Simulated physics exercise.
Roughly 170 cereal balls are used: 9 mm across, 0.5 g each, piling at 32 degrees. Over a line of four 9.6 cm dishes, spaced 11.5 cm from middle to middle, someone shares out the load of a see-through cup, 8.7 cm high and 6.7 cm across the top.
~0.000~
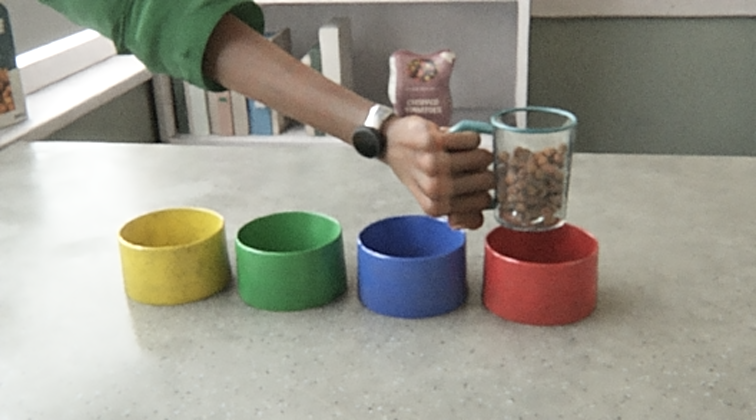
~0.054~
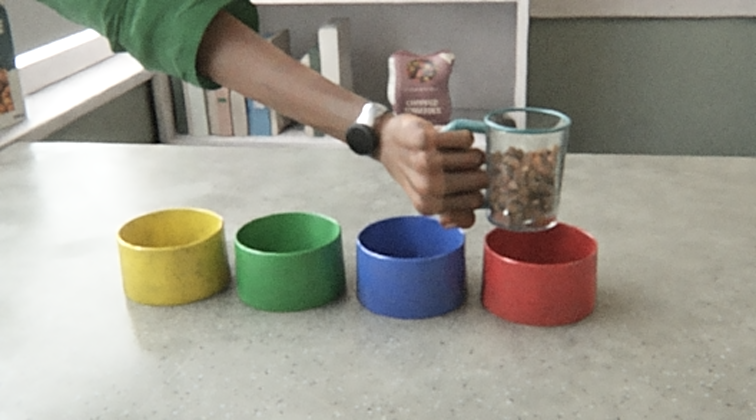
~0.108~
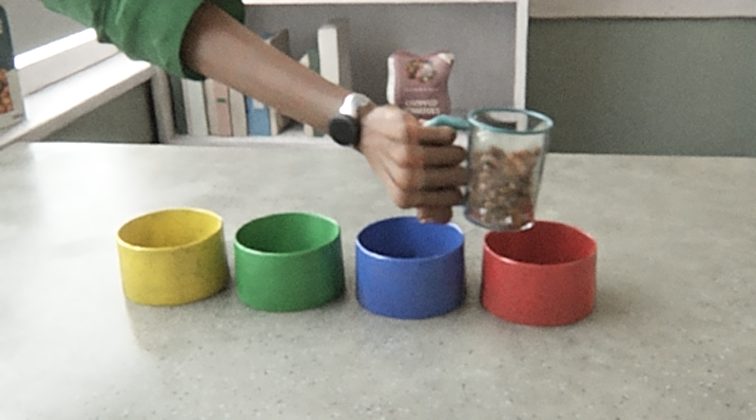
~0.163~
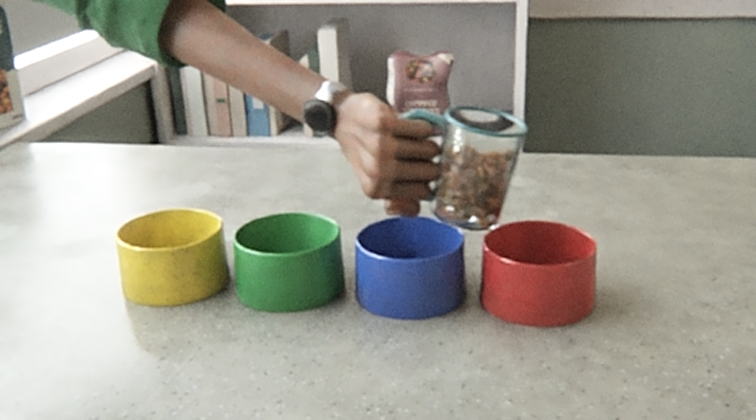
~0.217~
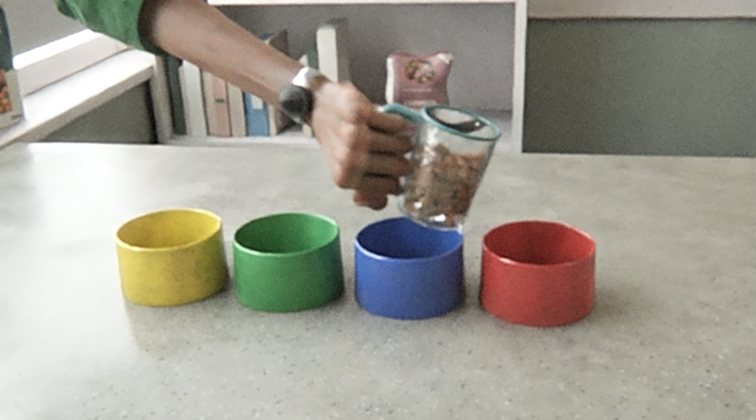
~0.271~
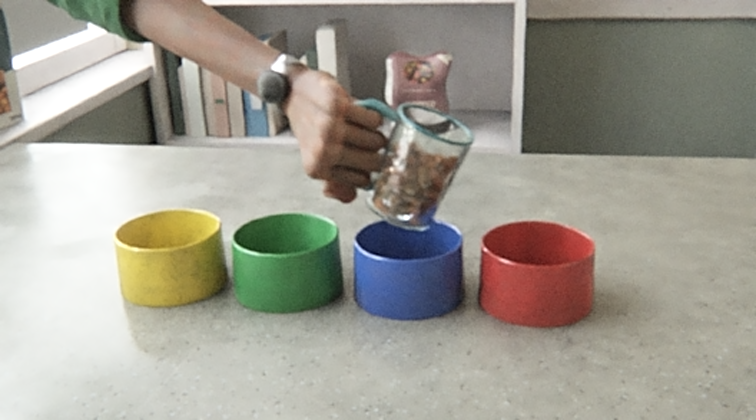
In the video, a hand holds a clear cup of small brown pieces above a red dish at the right of a row of four coloured dishes, then moves it left over the blue dish while tilting it rightward.
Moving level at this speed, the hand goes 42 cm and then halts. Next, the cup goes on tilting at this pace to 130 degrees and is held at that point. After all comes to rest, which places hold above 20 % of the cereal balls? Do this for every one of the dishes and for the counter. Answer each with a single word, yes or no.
Red no, blue no, green no, yellow yes, counter yes.
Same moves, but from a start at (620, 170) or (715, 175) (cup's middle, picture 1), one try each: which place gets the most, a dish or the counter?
In the first try yellow collects the most, and in the second it's green.
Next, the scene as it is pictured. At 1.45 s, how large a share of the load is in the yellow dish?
55 % so far.
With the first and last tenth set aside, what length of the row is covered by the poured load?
11 cm.
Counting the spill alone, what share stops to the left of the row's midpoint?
Fraction on that side: Around 100 %.
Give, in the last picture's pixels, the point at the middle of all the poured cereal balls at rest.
Near (150, 273).
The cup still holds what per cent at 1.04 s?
I'd put it at roughly 100 per cent.
Then, at 0.74 s, tilt 75 degrees; cup holds 100 %.
Then, at 1.04 s, tilt 108 degrees; cup holds 100 %.
After 1.45 s, tilt 130 degrees; cup holds 0 %, yellow 55 %.
At rest (2.1 s), red 0 %, blue 0 %, green 0 %, yellow 55 %, counter 45 %.
